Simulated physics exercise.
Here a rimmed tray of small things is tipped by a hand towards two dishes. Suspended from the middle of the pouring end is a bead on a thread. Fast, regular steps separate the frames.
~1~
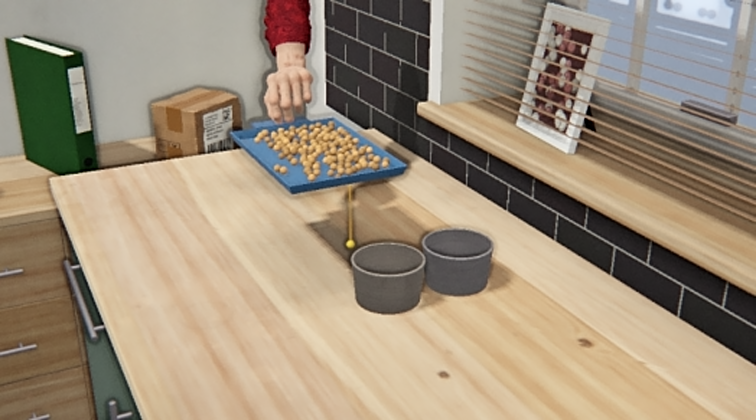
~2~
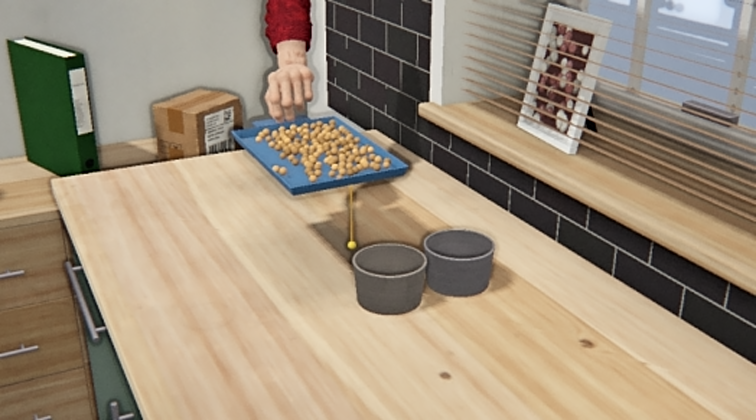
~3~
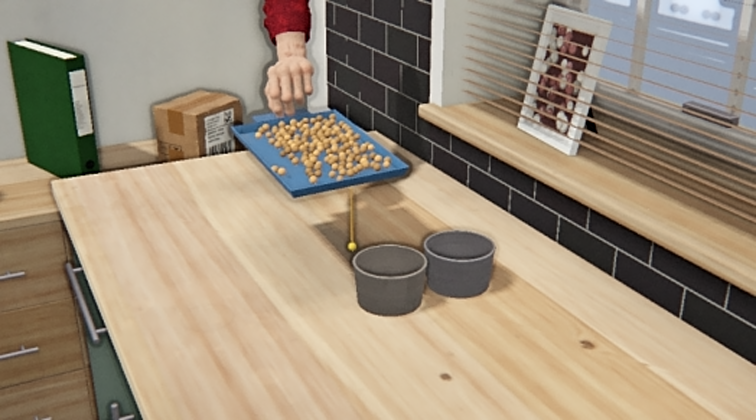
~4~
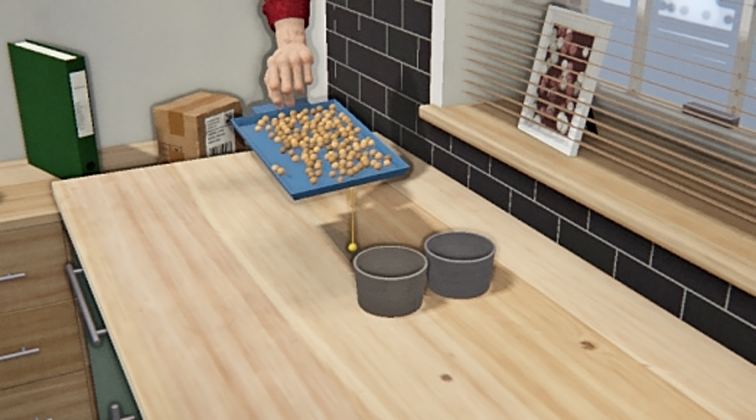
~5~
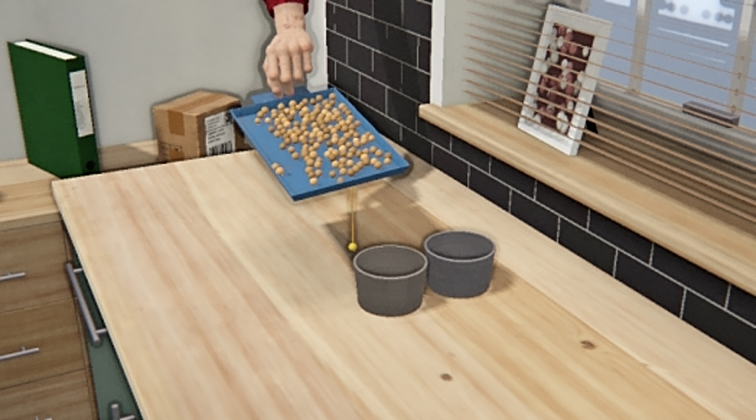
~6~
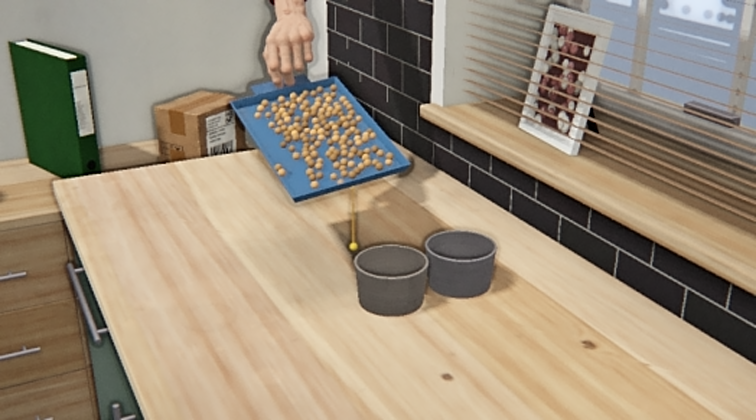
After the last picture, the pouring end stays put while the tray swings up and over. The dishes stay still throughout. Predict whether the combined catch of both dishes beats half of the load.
The combined catch falls short of half.
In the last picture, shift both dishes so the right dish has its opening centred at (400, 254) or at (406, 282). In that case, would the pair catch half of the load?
Try 1: The greater share; try 2: A lesser share.
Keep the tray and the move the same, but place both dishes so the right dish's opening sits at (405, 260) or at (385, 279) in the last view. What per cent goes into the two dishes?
Trial 1: 70 percent; trial 2: 40 percent.
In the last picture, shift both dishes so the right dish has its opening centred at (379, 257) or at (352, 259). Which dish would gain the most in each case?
First try, the one on the left; second try, the one on the left.
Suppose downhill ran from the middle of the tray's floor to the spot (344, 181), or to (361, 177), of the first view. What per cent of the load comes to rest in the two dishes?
The first try gives close to 40 per cent, the second close to 80 per cent.
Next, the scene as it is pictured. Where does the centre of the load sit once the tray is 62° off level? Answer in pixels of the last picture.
The middle of the pieces sits at roughly (316, 247).
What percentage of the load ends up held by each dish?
Per hundred pieces, the left dish ends with about 0 and the right dish with about 0.
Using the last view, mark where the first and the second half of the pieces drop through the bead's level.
Starting near (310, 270), moving on to near (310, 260).
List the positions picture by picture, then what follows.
In the first picture, corners of the pouring end (292, 184) and (402, 165), level; middle of the load (319, 148), round wooden beads; left dish (405, 290); right dish (476, 273); bead on its thread (351, 244).
In the second picture, corners of the pouring end (293, 186) and (404, 166), level; middle of the load (320, 148).
In the third picture, corners of the pouring end (293, 188) and (404, 166), tipped barely, lowest at the left corner; middle of the load (320, 145).
In the fourth picture, corners of the pouring end (294, 191) and (405, 166), tipped a little, lowest at the left corner; middle of the load (321, 141).
In the fifth picture, corners of the pouring end (294, 193) and (405, 164), tipped a little, lowest at the left corner; middle of the load (320, 135).
In the sixth picture, corners of the pouring end (295, 195) and (406, 163), tipped clearly, lowest at the left corner; middle of the load (321, 132), every one on the move; left dish (408, 292); right dish (479, 275).
Just after the last frame, tray tipped steeply; roughly a third on the tray; just a few in the left dish; roughly half outside both; about a tenth in the air.
A moment on, tray tipped past a quarter turn; just a few in the left dish; almost all outside both.
Further on, tray tipped past a quarter turn; just a few in the left dish; almost all outside both.
When it is over, tray tipped past a quarter turn; just a few in the left dish; not one in the right dish; almost all outside both.
